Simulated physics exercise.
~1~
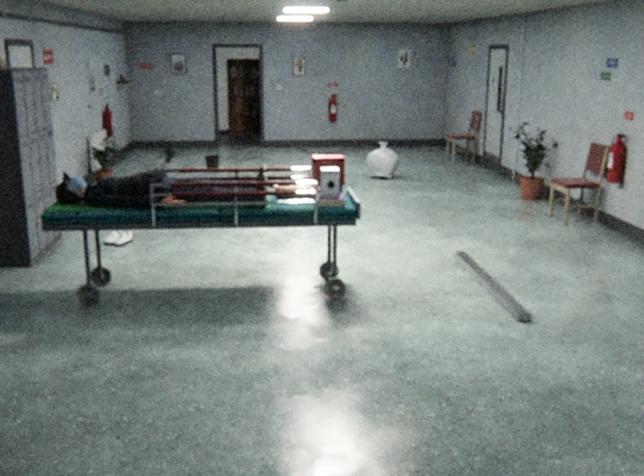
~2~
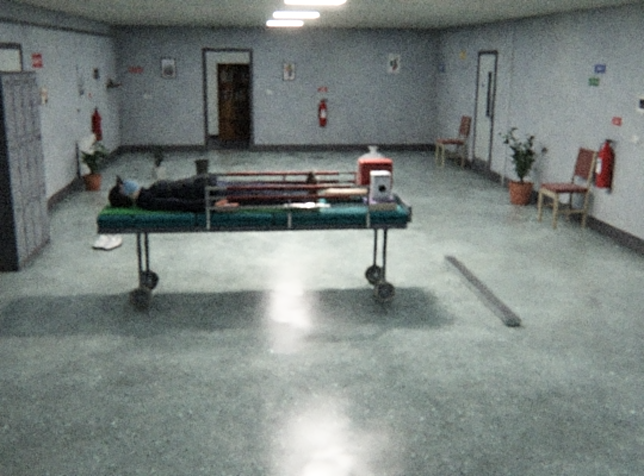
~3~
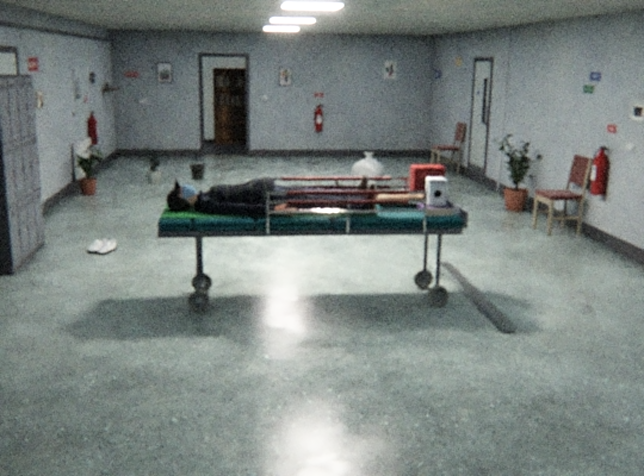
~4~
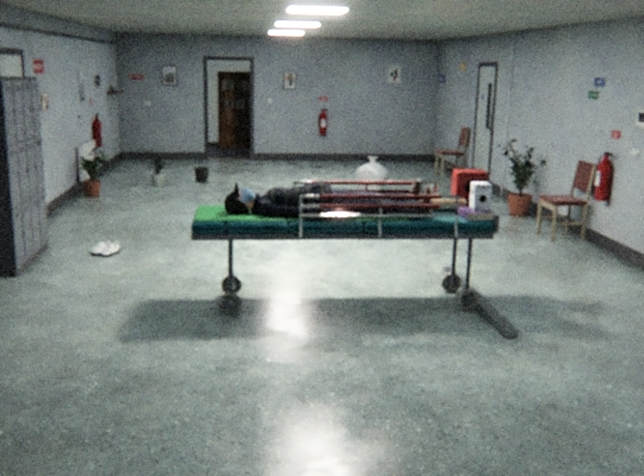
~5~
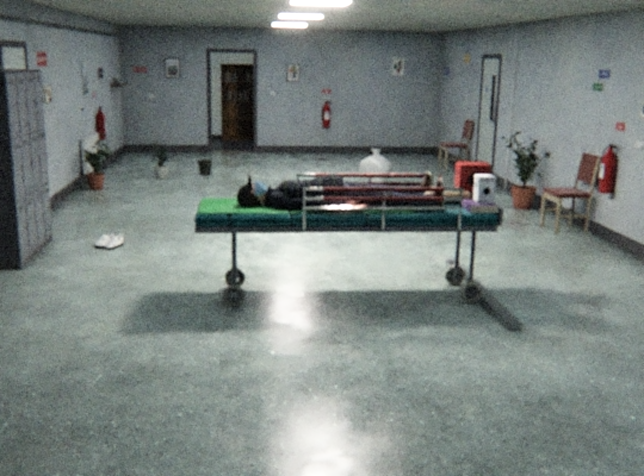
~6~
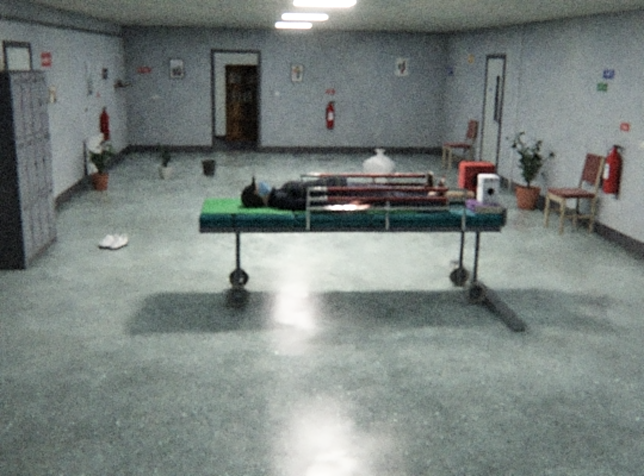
To begin with, a person in dark clothes lies limp on a green-topped hospital trolley at the left of a grey-walled room, with a red monitor and a white pump standing at the foot end. The trolley rolls right across the shiny floor, leaving a pair of white shoes behind, towards a low grey sill. Its wheels reach the sill and it stops. The sleeper slides a little way towards the foot end, baring more green mattress behind the head, then settles short of the edge. The red monitor and white pump stay upright on the trolley, which stands still.
